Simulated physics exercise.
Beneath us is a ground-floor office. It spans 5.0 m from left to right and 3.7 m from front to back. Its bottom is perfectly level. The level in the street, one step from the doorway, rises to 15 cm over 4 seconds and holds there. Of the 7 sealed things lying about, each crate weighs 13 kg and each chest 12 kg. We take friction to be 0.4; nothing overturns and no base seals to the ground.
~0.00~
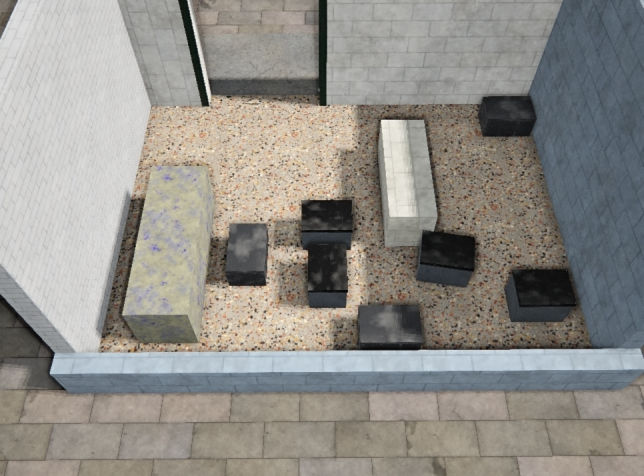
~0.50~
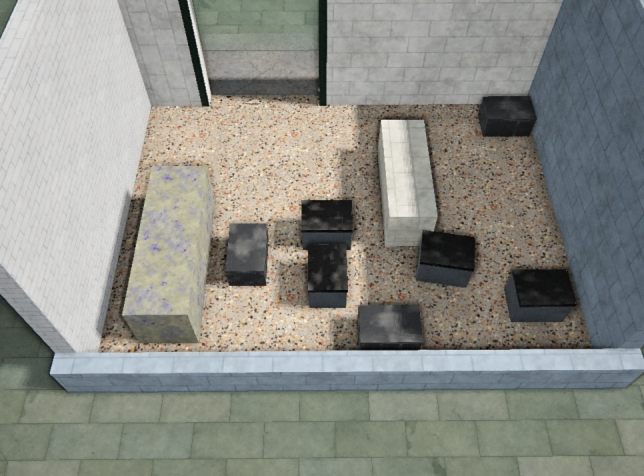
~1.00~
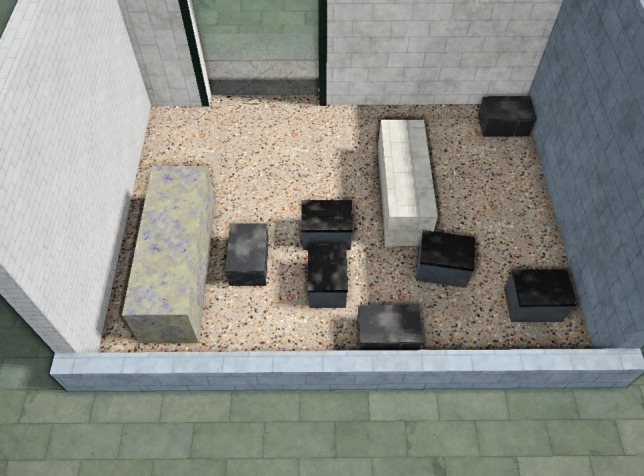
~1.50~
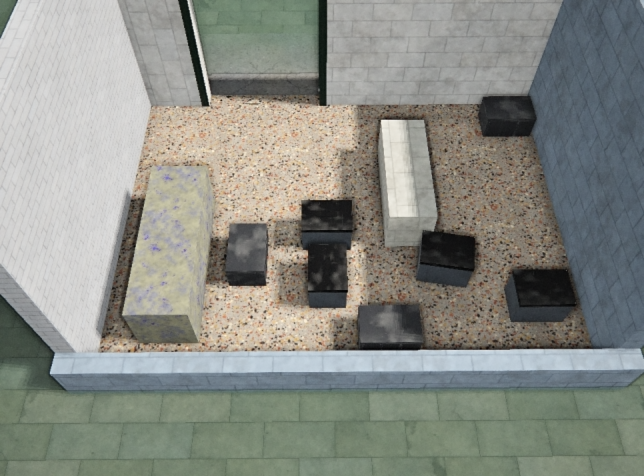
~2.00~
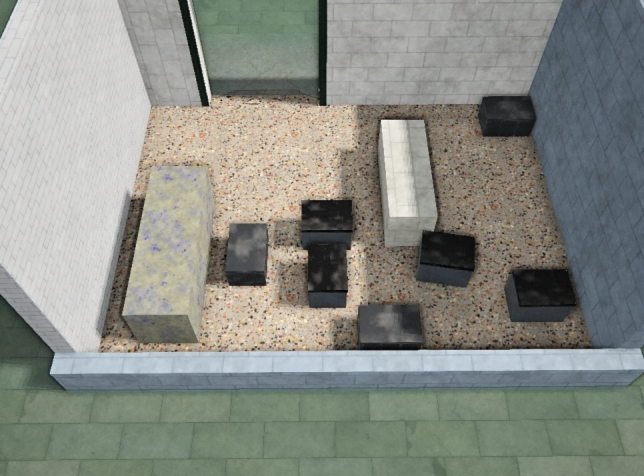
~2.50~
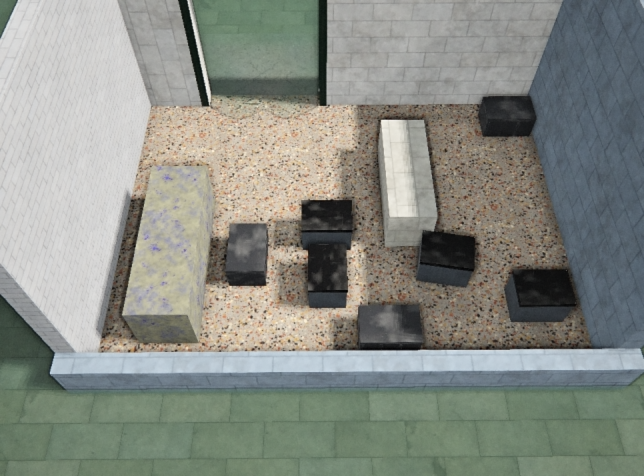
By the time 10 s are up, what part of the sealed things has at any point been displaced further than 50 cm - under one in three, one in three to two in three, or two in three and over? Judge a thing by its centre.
Some of them shift that far, a third to two thirds.
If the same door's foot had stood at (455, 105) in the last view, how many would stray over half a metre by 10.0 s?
Result: 4 of them.
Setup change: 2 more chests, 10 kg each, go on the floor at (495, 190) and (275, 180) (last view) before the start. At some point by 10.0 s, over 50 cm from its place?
Well, the first one stays inside the mark, and the second tops the mark.
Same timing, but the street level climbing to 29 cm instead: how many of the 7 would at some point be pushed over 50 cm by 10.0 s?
6.
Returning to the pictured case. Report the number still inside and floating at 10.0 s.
Count: 2.
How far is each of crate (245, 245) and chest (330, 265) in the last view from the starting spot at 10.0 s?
Respectively 100 and 120 centimetres.
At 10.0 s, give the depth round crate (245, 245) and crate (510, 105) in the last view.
Some 11 cm at the first, some 0 cm at the second.
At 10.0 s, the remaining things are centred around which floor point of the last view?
They're centred close to (457, 283).
After 3.5 s 0 of 7 are over 50 cm from their spots; 0 afloat.
After 4.5 s 0 of 7 are over 50 cm from their spots; 0 afloat.
After 7.0 s 2 of 7 are over 50 cm from their spots; 1 afloat.
After 10.0 s 4 of 7 are over 50 cm from their spots, and 4 have been at some point; 2 afloat.
